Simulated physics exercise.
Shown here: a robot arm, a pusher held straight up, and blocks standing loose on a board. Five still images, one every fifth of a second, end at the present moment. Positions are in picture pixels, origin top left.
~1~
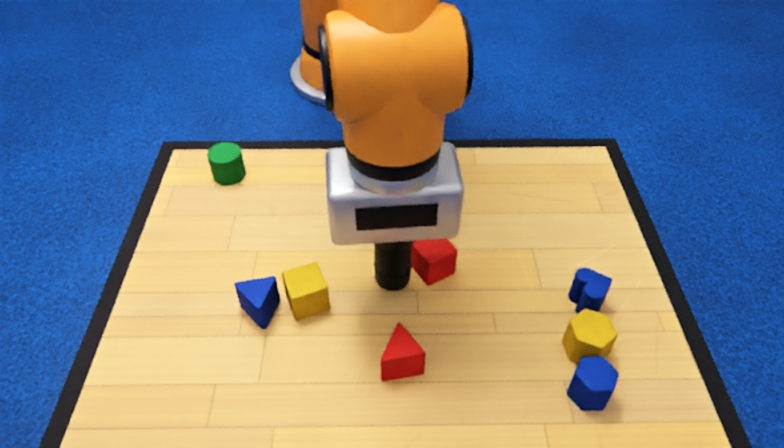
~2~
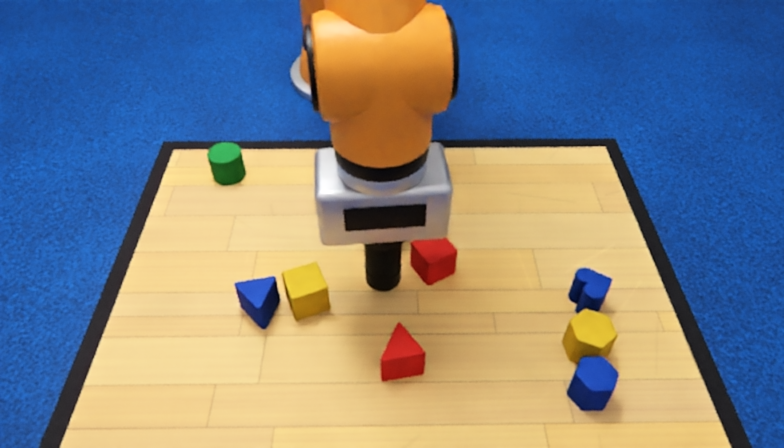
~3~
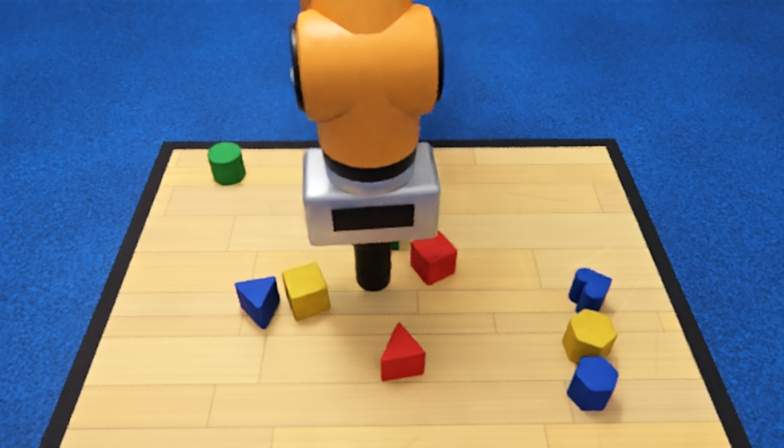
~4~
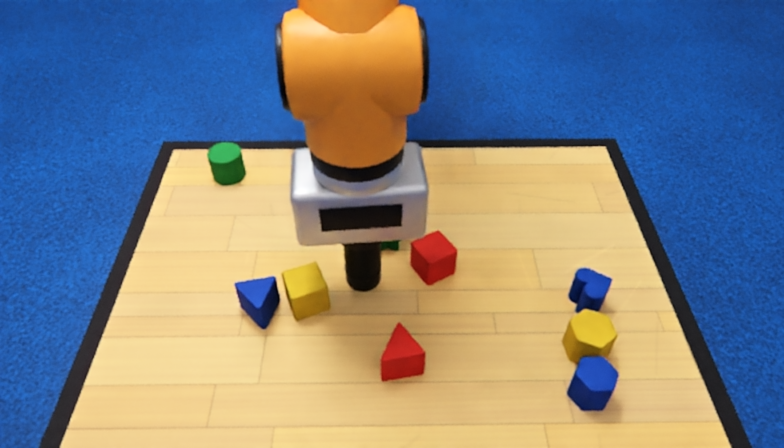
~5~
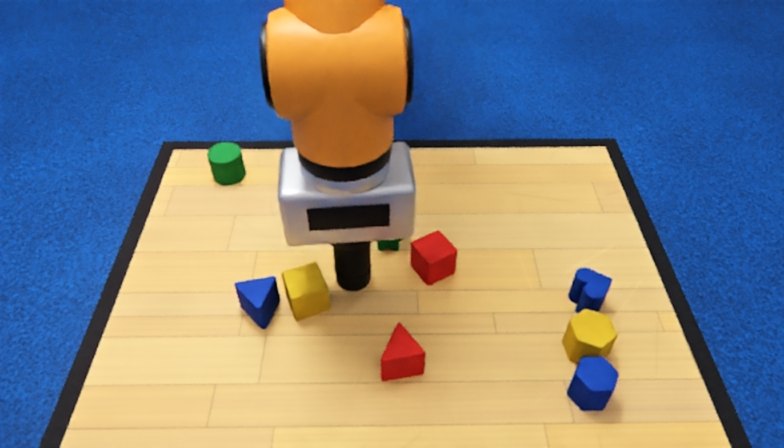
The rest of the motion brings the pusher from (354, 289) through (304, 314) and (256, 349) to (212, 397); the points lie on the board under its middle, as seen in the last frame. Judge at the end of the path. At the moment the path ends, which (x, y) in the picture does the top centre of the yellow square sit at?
So, by the moment the path ends, you'll find the top centre of the yellow square at (231, 300).
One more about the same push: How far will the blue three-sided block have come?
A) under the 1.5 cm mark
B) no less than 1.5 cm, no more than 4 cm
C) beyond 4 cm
Answer: C.
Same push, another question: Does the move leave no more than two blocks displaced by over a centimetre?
Final answer: Yes.
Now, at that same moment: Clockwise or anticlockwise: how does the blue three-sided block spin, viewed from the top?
Looking from above, the answer is clockwise.
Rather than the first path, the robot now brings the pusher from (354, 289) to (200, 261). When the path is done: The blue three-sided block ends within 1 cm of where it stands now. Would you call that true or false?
That claim is false.
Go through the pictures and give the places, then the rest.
Tip of the pusher (393, 278), middles of tops, blue three-sided block (256, 289), yellow square (304, 279), green star-shaped block hidden, in the first frame.
Pusher (383, 279), nothing pushed, in the second frame.
Pusher (374, 279), nothing pushed, in the third frame.
Pusher (364, 279), nothing pushed, in the fourth frame.
Pusher (354, 278), blue three-sided block (256, 289), yellow square (304, 279), green star-shaped block hidden, in the fifth frame.
What follows on the original path. One third of the way, pusher (302, 304); blue three-sided block (227, 291); yellow square (261, 291), turned 35° clockwise.
Two thirds of the way, pusher (252, 340); blue three-sided block (203, 289), turned 20° clockwise; yellow square (231, 300), turned 60° clockwise.
At the end, pusher (207, 387); blue three-sided block (203, 289), turned 20° clockwise; yellow square (231, 300), turned 60° clockwise; green star-shaped block unmoved.
